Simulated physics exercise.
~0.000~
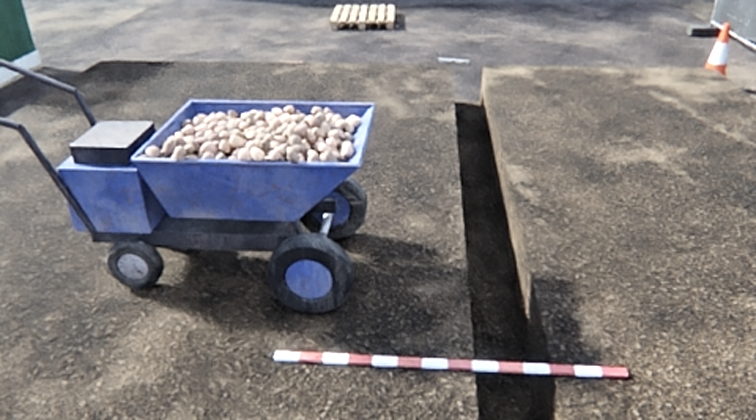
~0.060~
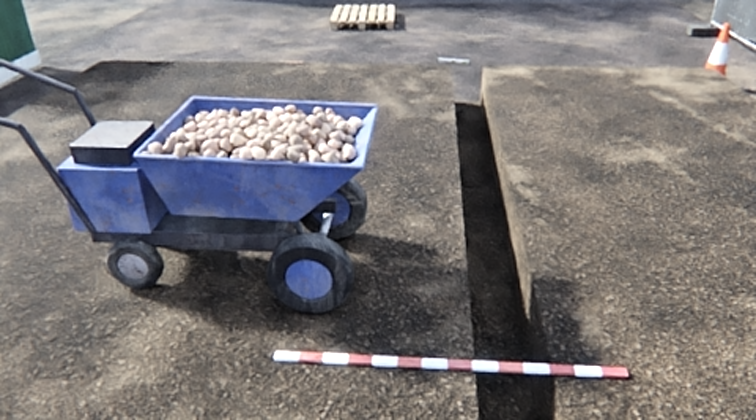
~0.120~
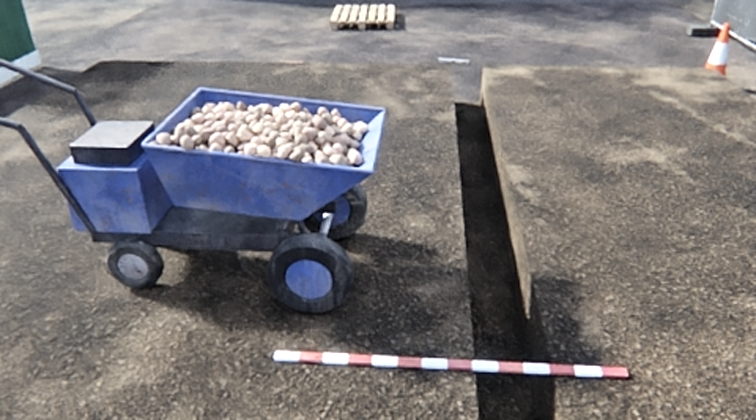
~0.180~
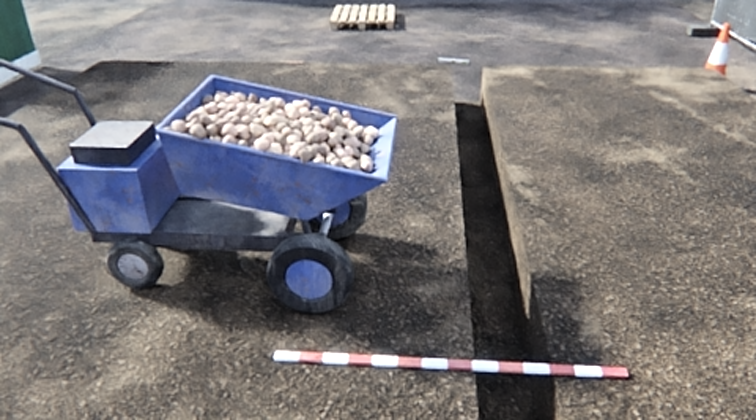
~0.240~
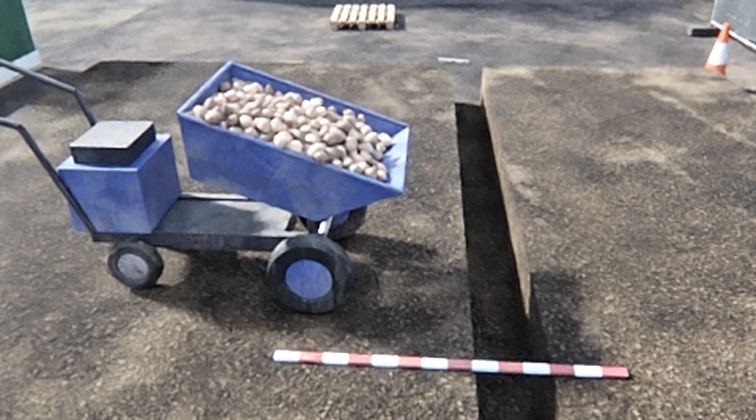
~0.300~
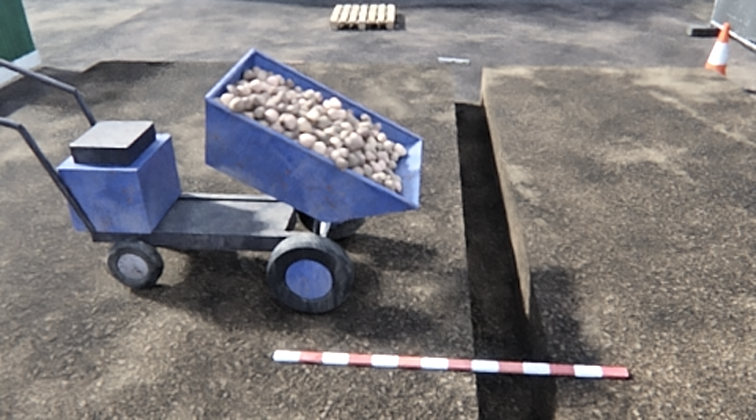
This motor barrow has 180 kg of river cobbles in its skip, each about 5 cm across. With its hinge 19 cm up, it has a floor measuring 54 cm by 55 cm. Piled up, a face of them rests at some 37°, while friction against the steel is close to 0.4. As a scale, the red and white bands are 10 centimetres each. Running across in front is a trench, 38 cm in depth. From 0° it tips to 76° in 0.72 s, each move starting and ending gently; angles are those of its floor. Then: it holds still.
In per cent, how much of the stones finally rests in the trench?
Roughly 84 per cent of them.
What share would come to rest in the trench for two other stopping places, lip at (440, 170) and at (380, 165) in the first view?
Roughly 30 percent for the first, and 85 percent for the second.
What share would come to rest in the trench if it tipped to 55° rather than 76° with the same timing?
It would be close to 70 percent.
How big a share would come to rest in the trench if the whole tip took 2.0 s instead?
Close to 90 per cent then.
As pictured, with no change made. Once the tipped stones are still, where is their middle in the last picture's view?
Middle at around (497, 317), I'd say.
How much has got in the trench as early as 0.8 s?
Some 45 per cent.
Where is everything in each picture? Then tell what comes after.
In the first picture, the skip is at 0°, its lip at (359, 166); the top of the load is at (302, 124).
In the second picture, lip at (363, 168), floor tilted 1°, highest stones at (278, 122); the stones move at 0.4 m/s on average.
In the third picture, lip at (372, 172), floor tilted 6°, highest stones at (250, 118); the stones move at 0.8 m/s on average.
In the fourth picture, lip at (387, 180), floor tilted 12°, highest stones at (219, 106); the stones move at 1.1 m/s on average.
In the fifth picture, lip at (402, 192), floor tilted 20°, highest stones at (234, 96); the stones move at 1.3 m/s on average.
In the sixth picture, lip at (418, 208), floor tilted 29°, highest stones at (254, 83); the stones move at 1.5 m/s on average.
After 0.5 s the floor is at 64°; 99 % in the skip, 1 % short of the trench; the foremost stones are at (455, 247).
After 0.8 s the floor is at 76°; 47 % in the skip, 6 % short of the trench, 47 % in the trench; the foremost stones are at (527, 311).
After 1.2 s the floor is at 76°; 8 % in the skip, 6 % short of the trench, 79 % in the trench, 7 % past the trench; the foremost stones are at (673, 277).
After 3.1 s the floor is at 76°; 2 % in the skip, 7 % short of the trench, 84 % in the trench, 7 % past the trench; the foremost stones are past the picture's edge.
